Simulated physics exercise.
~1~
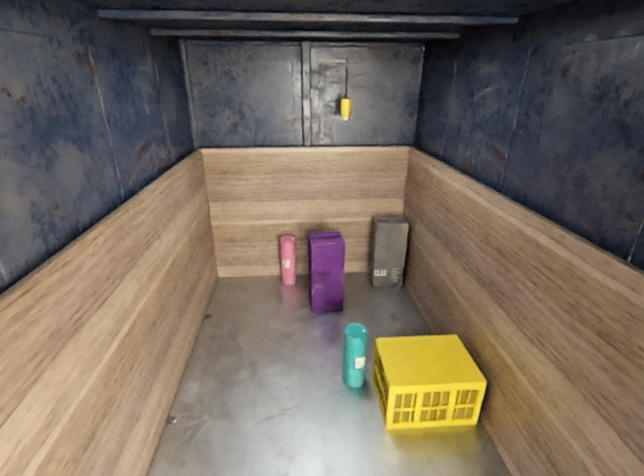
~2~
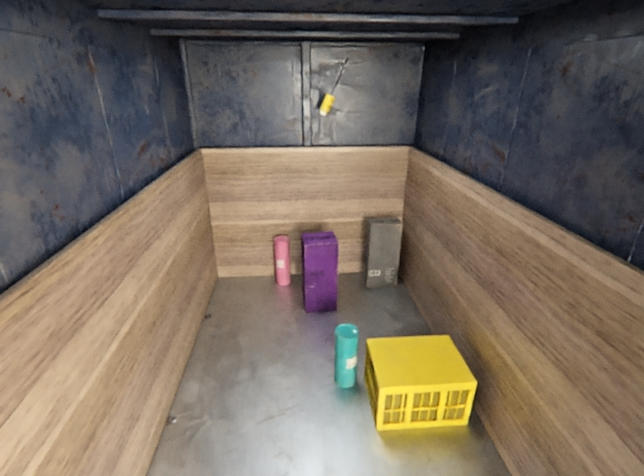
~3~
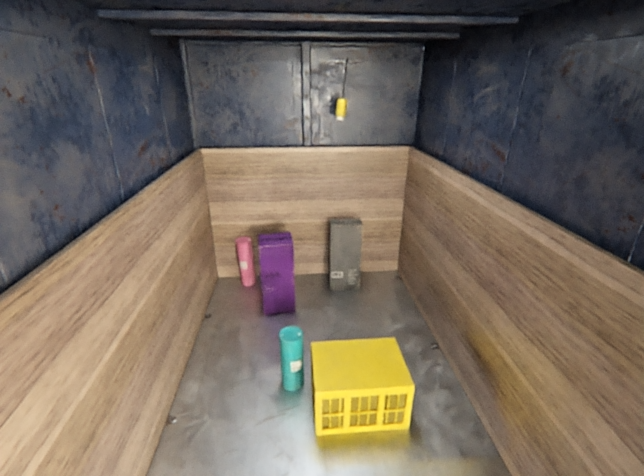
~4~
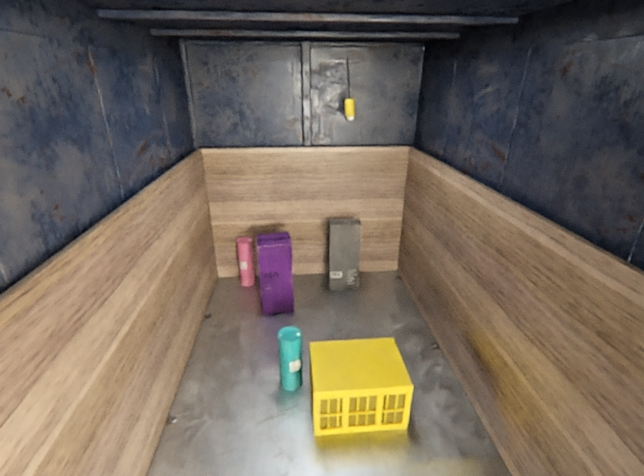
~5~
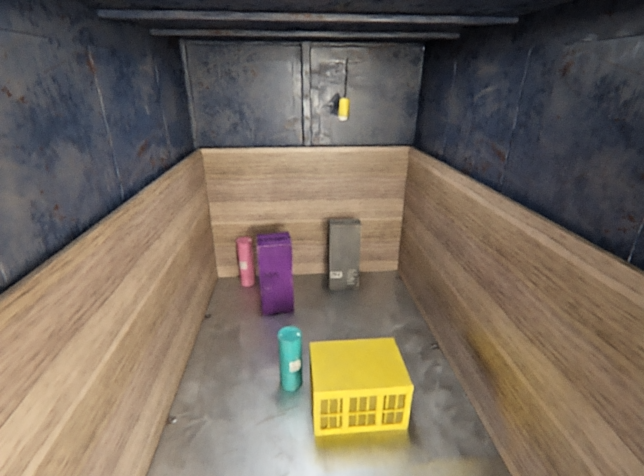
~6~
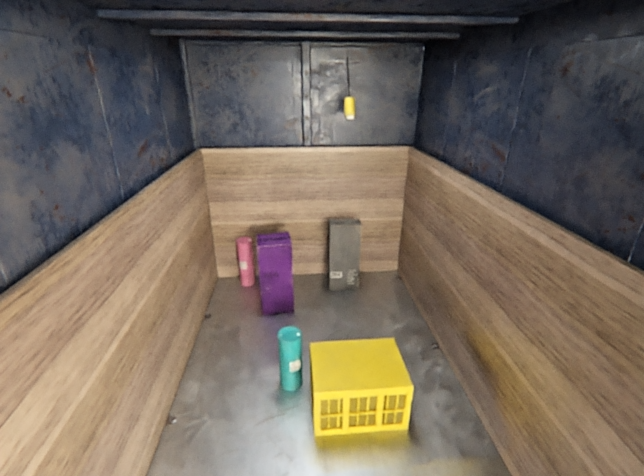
Five upright containers and boxes slide left together across the metal floor, then stay still.
